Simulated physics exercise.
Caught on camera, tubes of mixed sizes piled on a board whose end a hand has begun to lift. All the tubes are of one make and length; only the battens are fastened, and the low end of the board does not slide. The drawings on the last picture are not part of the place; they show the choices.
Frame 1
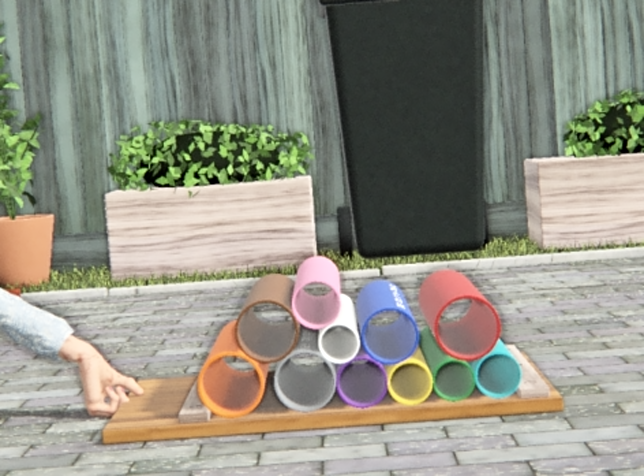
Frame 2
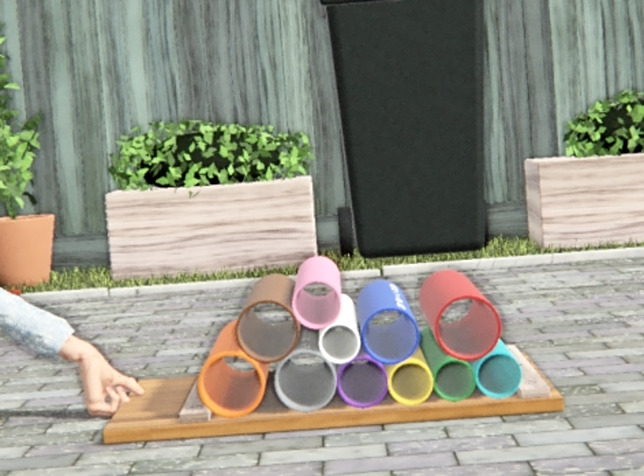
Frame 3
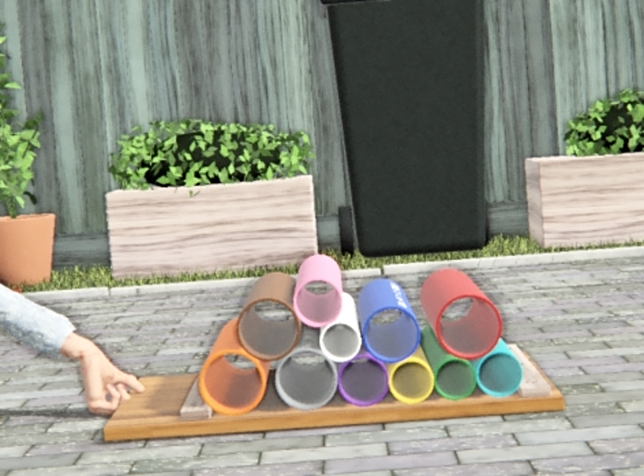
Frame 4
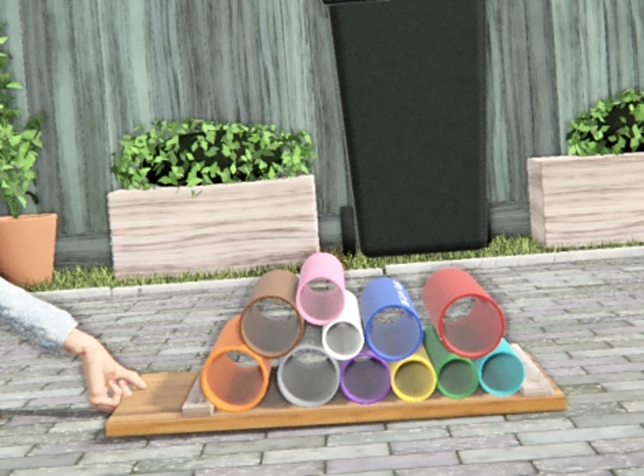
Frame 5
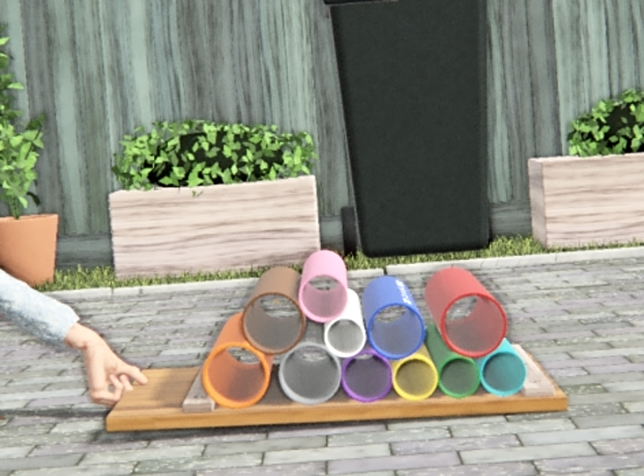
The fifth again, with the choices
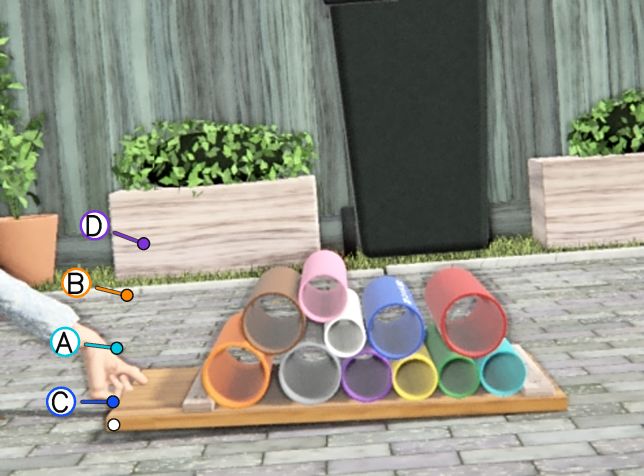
Hand gripping the left end of a wooden board stacked with colourful tubes on paving, the pile barely shifting.
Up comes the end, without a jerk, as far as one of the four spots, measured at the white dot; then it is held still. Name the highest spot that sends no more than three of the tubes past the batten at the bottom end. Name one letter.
B is the limit.
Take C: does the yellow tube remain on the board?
Yes.
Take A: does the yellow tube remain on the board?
Yes.
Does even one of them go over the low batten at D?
Yes.
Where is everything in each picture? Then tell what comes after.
Grey tube (305, 381); purple tube (362, 382); yellow tube (410, 382), in the first picture.
Yellow tube (411, 383); green tube (454, 381), in the second picture.
Board (333, 388); orange tube (232, 383); brown tube (268, 330); blue tube (391, 335), in the third picture.
Board (334, 386); orange tube (234, 380); grey tube (308, 377), in the fourth picture.
Board (336, 384); orange tube (235, 376); grey tube (310, 374), in the fifth picture.
On the marked copy, A at (117, 348); B at (127, 296); C at (113, 402); D at (143, 243); the white dot at (114, 425).
Following B. Soon after the start, board at 13°.
Later, board at 18°.
In the end, board at 18°, none over the low batten.
As for the rest, A none over the low batten; C none over the low batten; D eleven over the low batten.
